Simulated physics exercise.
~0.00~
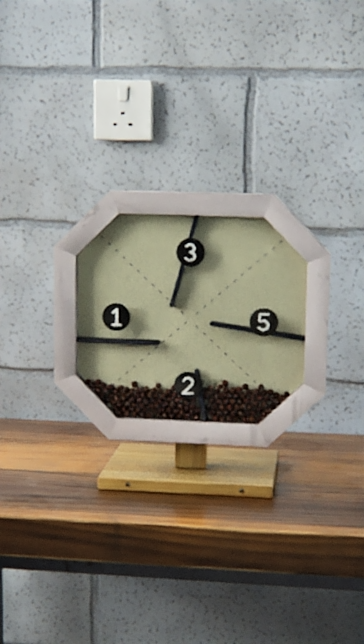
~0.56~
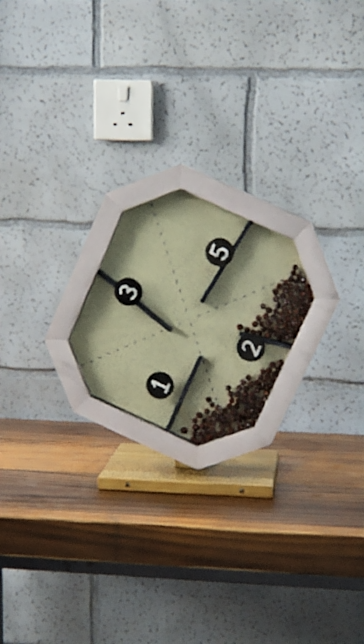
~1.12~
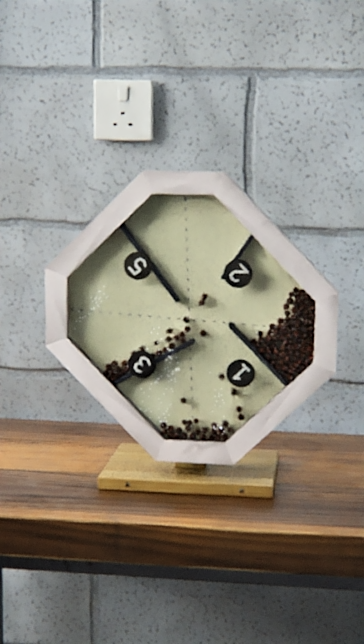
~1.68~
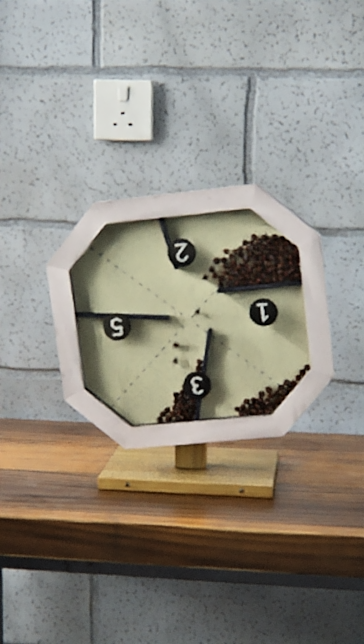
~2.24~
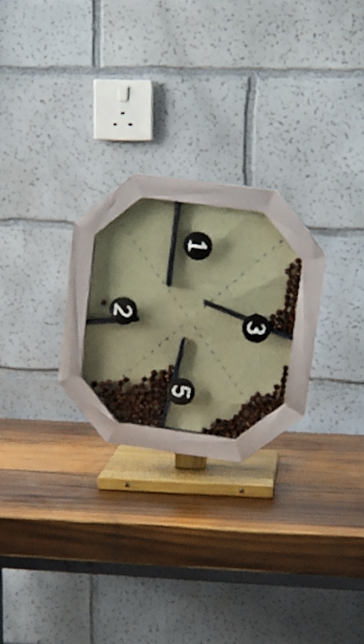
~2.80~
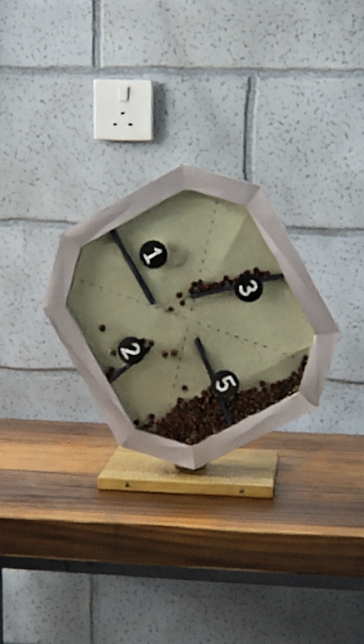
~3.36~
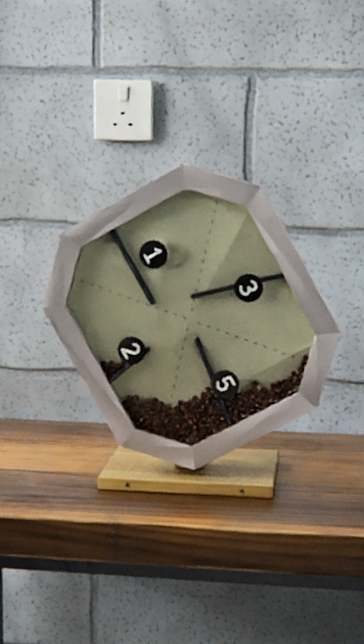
An eight-sided, clear-fronted case on a wooden stand starts upright, with dark beads lying along the bottom around label two. It turns anticlockwise, carrying the beads up the right side, where they heap against the bars. As it keeps turning, some spill past the middle to the bottom while a large heap rides high on the right. Further round the same way, the beads gather in piles at lower left and lower right. The case ends tilted, and the last stragglers drop, leaving most beads around label five and a smaller share by label two.
